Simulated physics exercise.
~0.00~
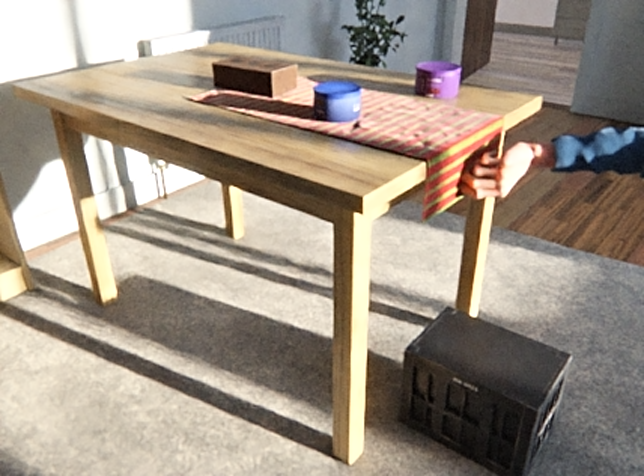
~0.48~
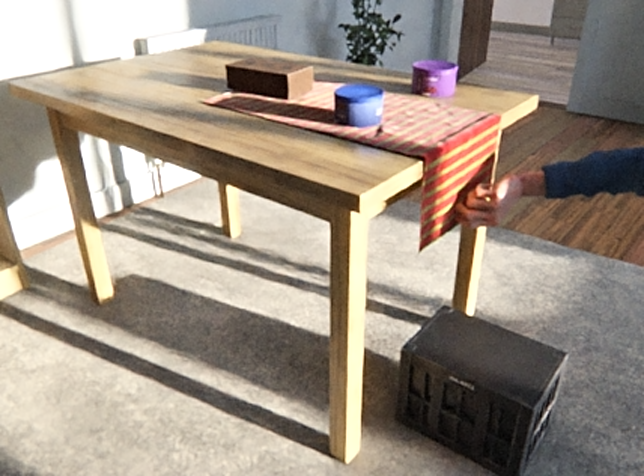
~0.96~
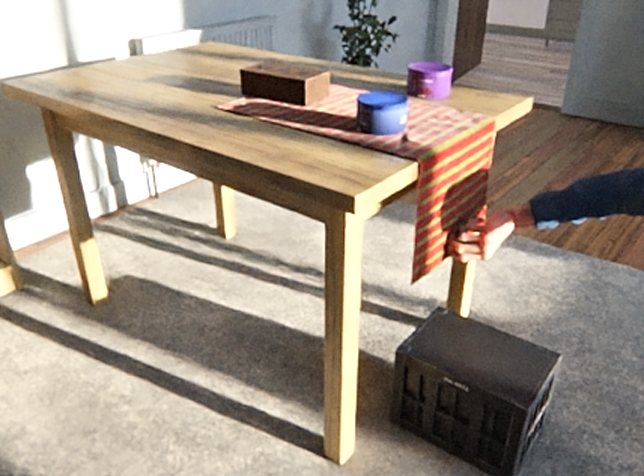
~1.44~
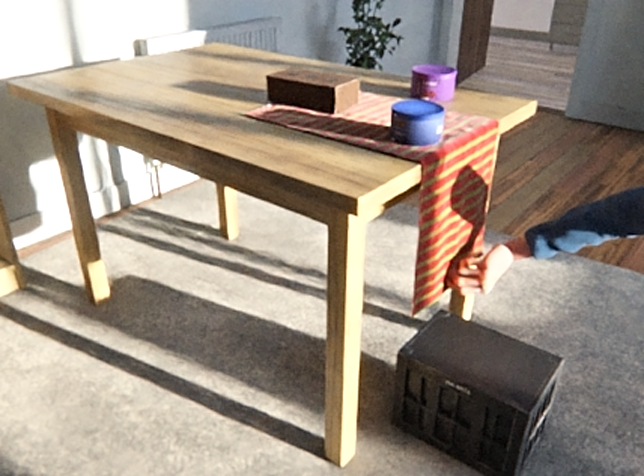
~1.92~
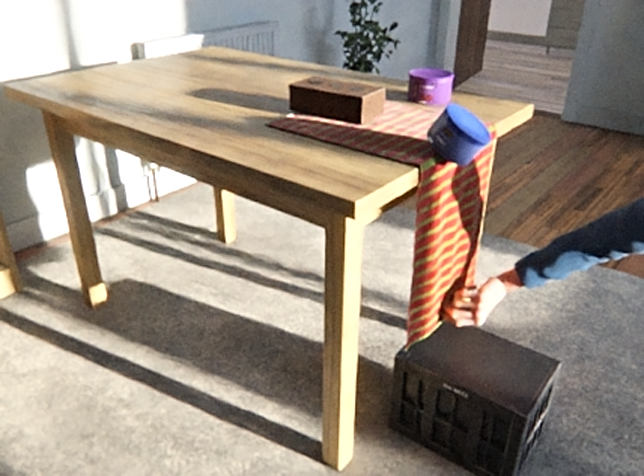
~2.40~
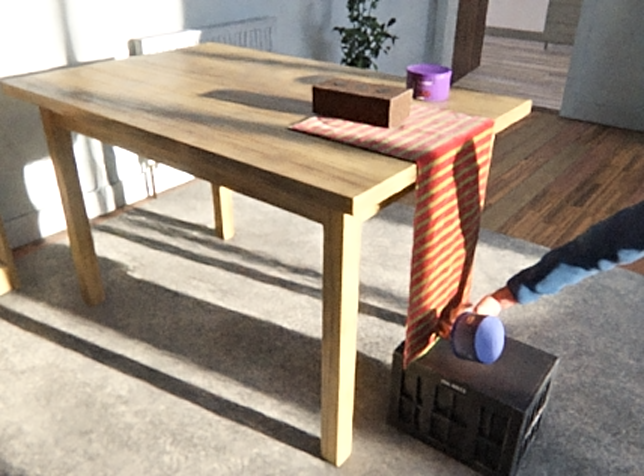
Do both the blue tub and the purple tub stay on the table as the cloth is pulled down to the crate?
No, only the purple tub stays on the table. The blue tub is carried along by the cloth and goes off the end.
